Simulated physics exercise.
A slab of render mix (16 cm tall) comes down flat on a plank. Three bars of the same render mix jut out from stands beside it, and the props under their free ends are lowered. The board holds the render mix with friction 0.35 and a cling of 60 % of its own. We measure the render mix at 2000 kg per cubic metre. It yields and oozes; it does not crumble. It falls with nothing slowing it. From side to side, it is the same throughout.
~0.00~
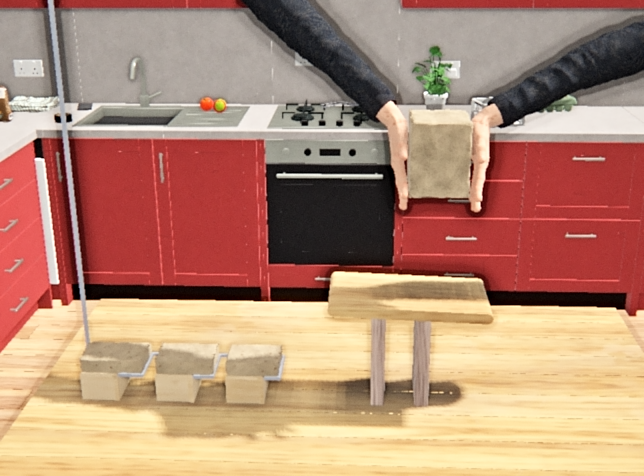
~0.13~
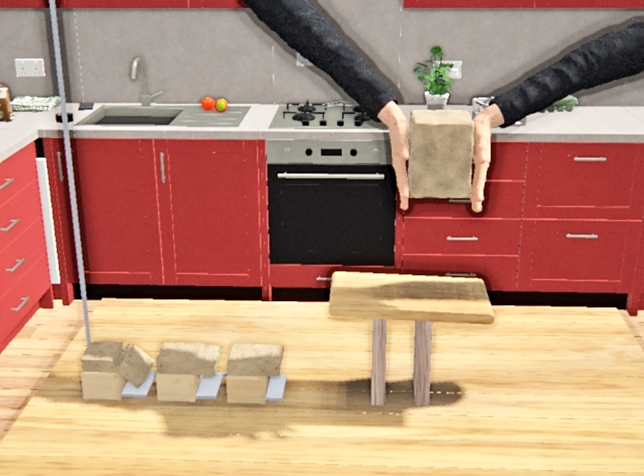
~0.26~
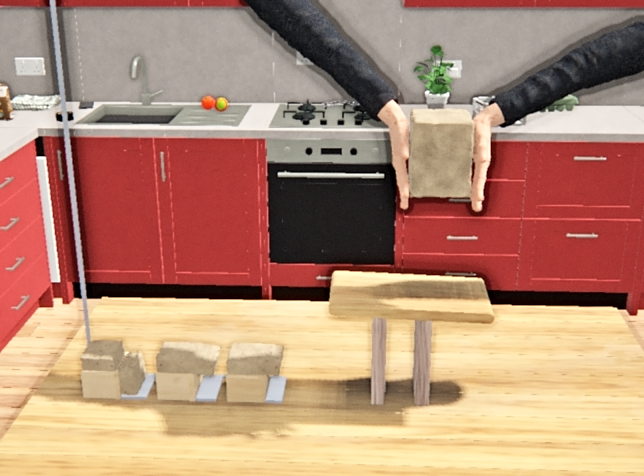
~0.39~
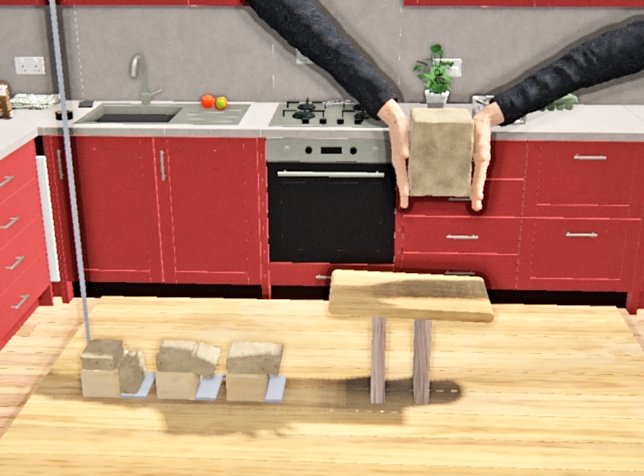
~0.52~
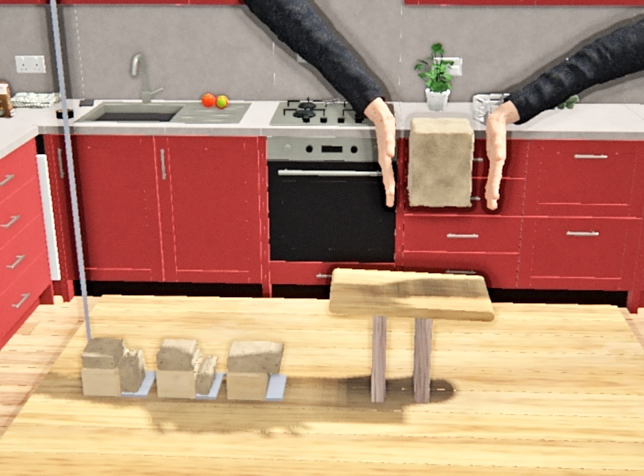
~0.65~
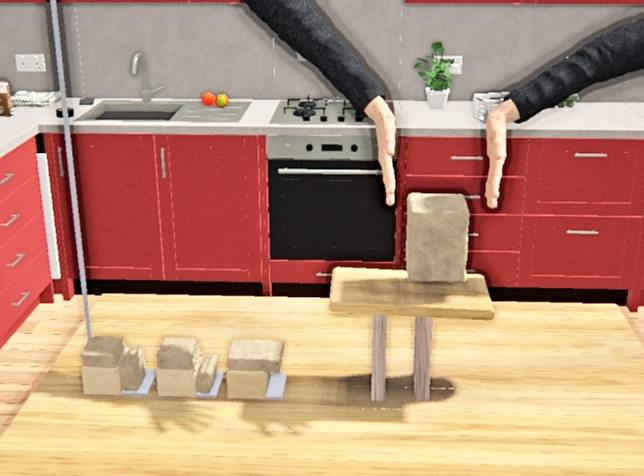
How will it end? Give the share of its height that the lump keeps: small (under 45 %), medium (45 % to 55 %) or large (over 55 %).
It lands in the upper range, above 55 %.
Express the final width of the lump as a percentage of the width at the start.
Some 190 %.
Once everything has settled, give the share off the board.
Some 0 percent lies off the board.
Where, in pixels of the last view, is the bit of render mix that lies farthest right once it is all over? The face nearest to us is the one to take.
Near (494, 301).
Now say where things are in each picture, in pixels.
In the first frame, top of the render mix at (433, 123); bar tips down by 0, 0, 0 (left to right).
In the second frame, top of the render mix at (434, 123); bar tips down by 3.9 cm, 6 mm, 2 mm (left to right).
In the third frame, top of the render mix at (434, 122); bar tips down by 6.7 cm, 8 mm, 3 mm (left to right).
In the fourth frame, top of the render mix at (434, 122); bar tips down by 6.7 cm, 1.6 cm, 3 mm (left to right).
In the fifth frame, top of the render mix at (434, 132); bar tips down by 6.7 cm, 6.4 cm, 4 mm (left to right).
In the sixth frame, top of the render mix at (431, 212); bar tips down by 6.7 cm, 6.5 cm, 4 mm (left to right).
After 0.76 s, it stands 64 % of its first height and none has gone off the board.
After 0.90 s, it stands 64 % of its first height and none has gone off the board.
After 1.03 s, it stands 64 % of its first height and none has gone off the board.
After 1.16 s, it stands 64 % of its first height and none has gone off the board.
After 1.90 s, at the end, it stands 64 % of its first height and none has gone off the board.
